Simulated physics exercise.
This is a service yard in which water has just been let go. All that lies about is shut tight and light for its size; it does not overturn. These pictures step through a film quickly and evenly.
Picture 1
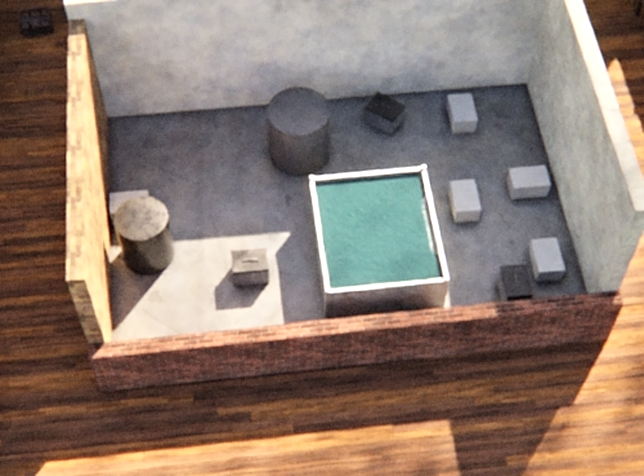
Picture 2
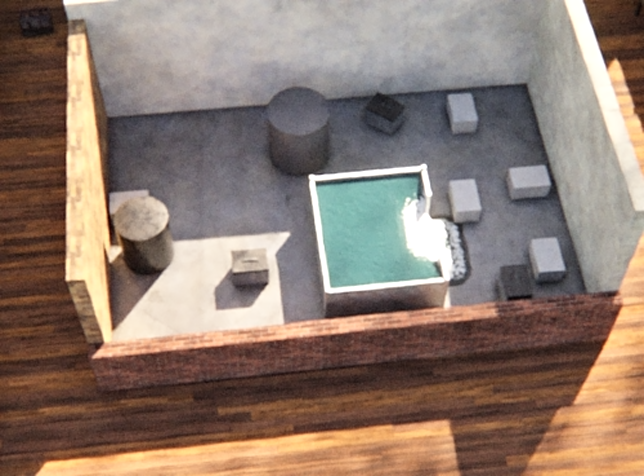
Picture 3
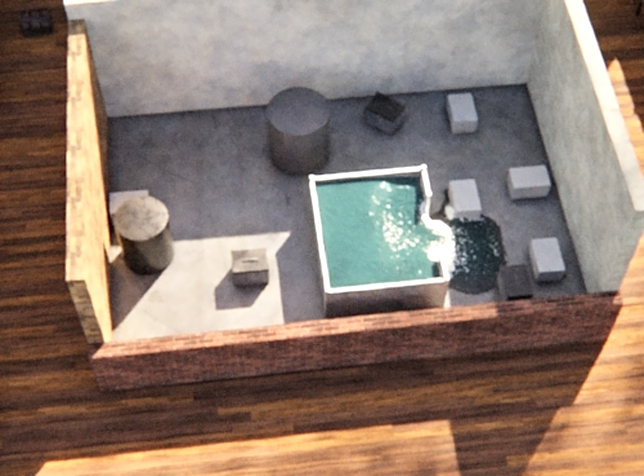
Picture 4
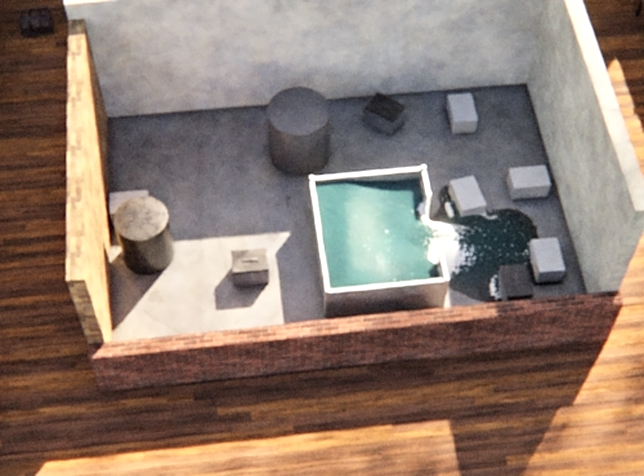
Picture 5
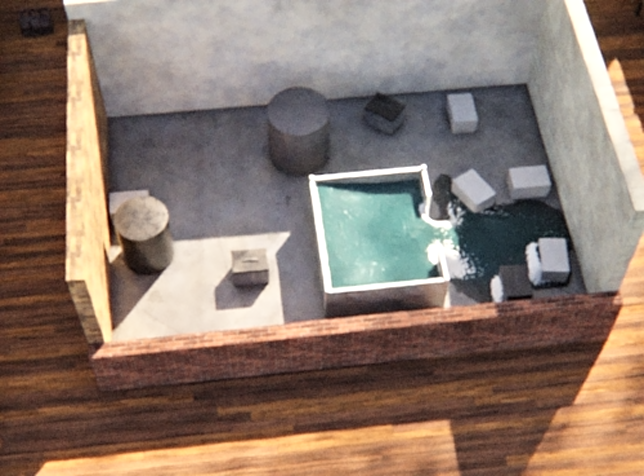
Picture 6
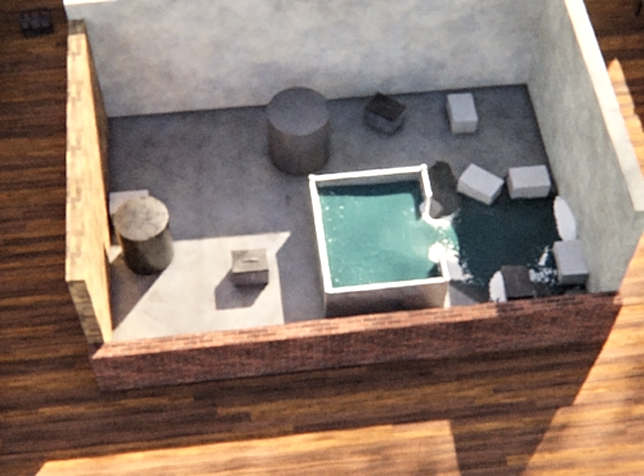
To begin with, a square tank of green water stands among crates and two drums in a walled yard. Water then gushes through its right side and spreads across the floor, and a nearby pale crate turns and shifts rightward, followed by another near the right wall.
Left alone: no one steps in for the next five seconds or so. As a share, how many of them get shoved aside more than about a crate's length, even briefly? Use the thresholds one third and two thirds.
I'd put it at two thirds or higher.
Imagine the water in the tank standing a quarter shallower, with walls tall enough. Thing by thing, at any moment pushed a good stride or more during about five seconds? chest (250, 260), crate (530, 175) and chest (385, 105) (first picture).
Result by item: Didn't cover it; covered it; didn't cover it.
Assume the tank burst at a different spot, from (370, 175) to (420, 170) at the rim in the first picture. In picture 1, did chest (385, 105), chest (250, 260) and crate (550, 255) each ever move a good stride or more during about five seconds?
Order as asked: Sent that far; not sent that far; sent that far.
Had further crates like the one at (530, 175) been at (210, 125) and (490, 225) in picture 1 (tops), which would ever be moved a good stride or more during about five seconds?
Sequence: Scarcely shifts; knocked aside.
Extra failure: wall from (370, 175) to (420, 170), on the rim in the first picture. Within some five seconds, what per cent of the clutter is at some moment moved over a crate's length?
Near 50 in a hundred.
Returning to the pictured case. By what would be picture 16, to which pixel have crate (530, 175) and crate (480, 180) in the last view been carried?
First top about at (498, 81); second top about at (483, 120).
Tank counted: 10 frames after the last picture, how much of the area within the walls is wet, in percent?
Something like 35 in a hundred.
A moment on, 1 of 8 are well off their spots; 2 afloat.
Next, 3 of 8 are well off their spots; 3 afloat.
Later, 5 of 8 are well off their spots; 4 afloat.
In the end, 6 of 8 are well off their spots, and 6 have been at some point; 4 afloat.
